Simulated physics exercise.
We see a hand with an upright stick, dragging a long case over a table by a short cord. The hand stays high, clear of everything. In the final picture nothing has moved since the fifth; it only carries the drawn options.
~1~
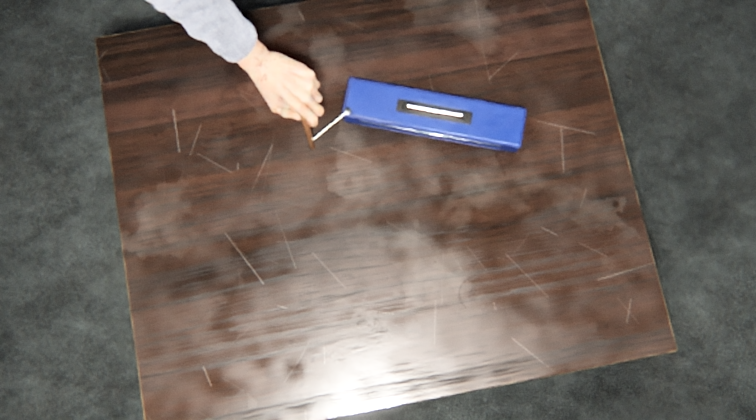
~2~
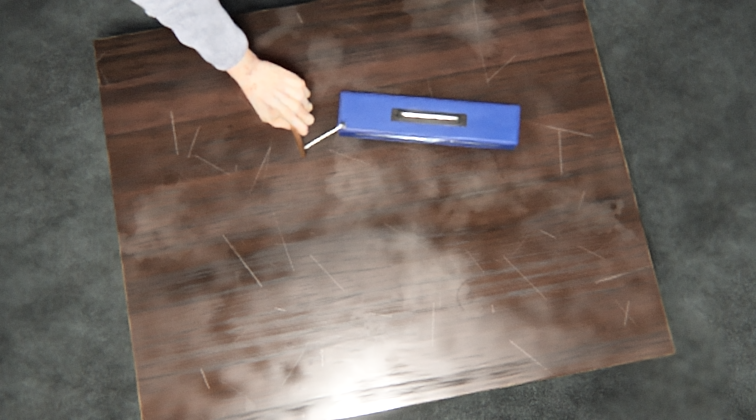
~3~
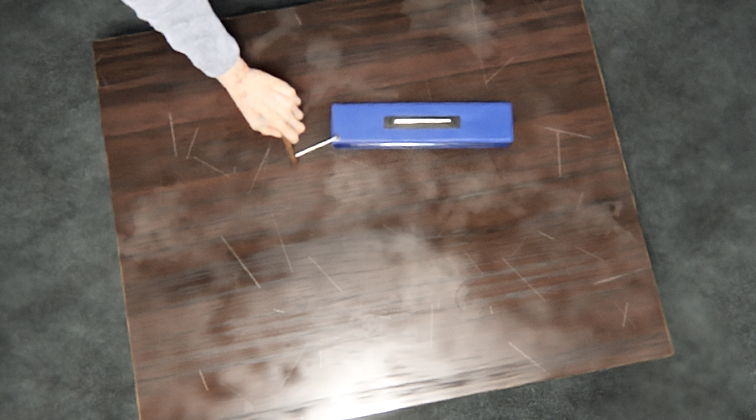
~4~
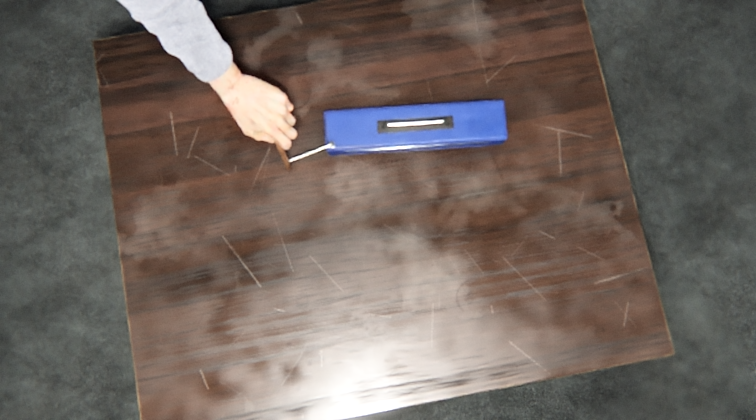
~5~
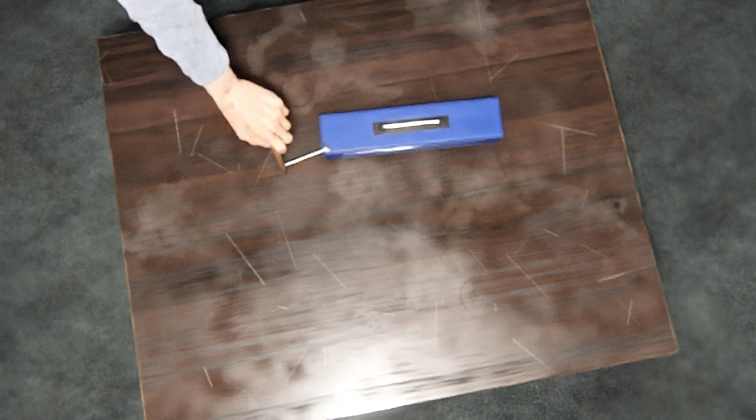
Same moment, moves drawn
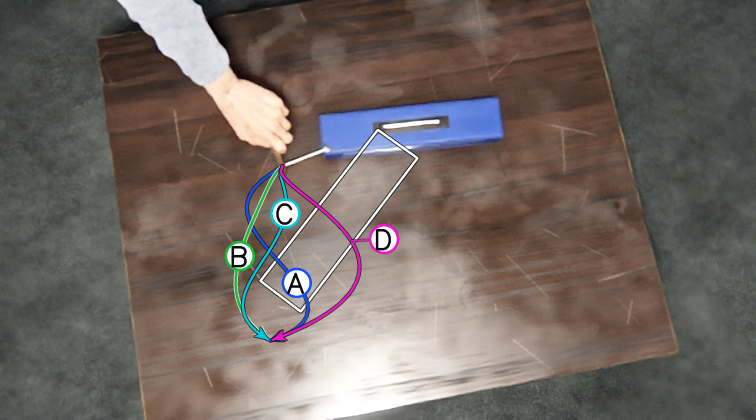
On a scratched wooden table, a hand drags a long blue case slightly left by a short cord.
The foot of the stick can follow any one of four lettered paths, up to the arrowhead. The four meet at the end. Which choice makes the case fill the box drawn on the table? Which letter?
Path A.
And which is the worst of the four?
D.
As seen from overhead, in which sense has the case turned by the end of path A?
Anticlockwise.
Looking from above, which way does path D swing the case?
On that path, anticlockwise.
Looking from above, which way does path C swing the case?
It turns anticlockwise.
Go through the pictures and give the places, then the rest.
The first frame shows blue case (434, 112).
The second frame shows blue case (429, 118).
The third frame shows blue case (422, 122).
The fourth frame shows blue case (415, 125).
The fifth frame shows blue case (411, 126).
On the marked copy, A from (283, 166) via (273, 255) to (270, 341); B from (283, 166) via (240, 256) to (268, 339); C from (283, 166) via (264, 259) to (268, 340); D from (283, 166) via (359, 261) to (273, 340); the outline at (340, 219).
Taking A. A third of the way, foot of the stick (254, 230), middle of the case (361, 150).
Two thirds of the way, foot of the stick (302, 291), middle of the case (359, 171).
When it is over, foot of the stick (270, 341), middle of the case (341, 220); it lies in the outline.
As for the rest, B leaves its middle at (318, 212); C leaves its middle at (326, 216); D leaves its middle at (362, 234).
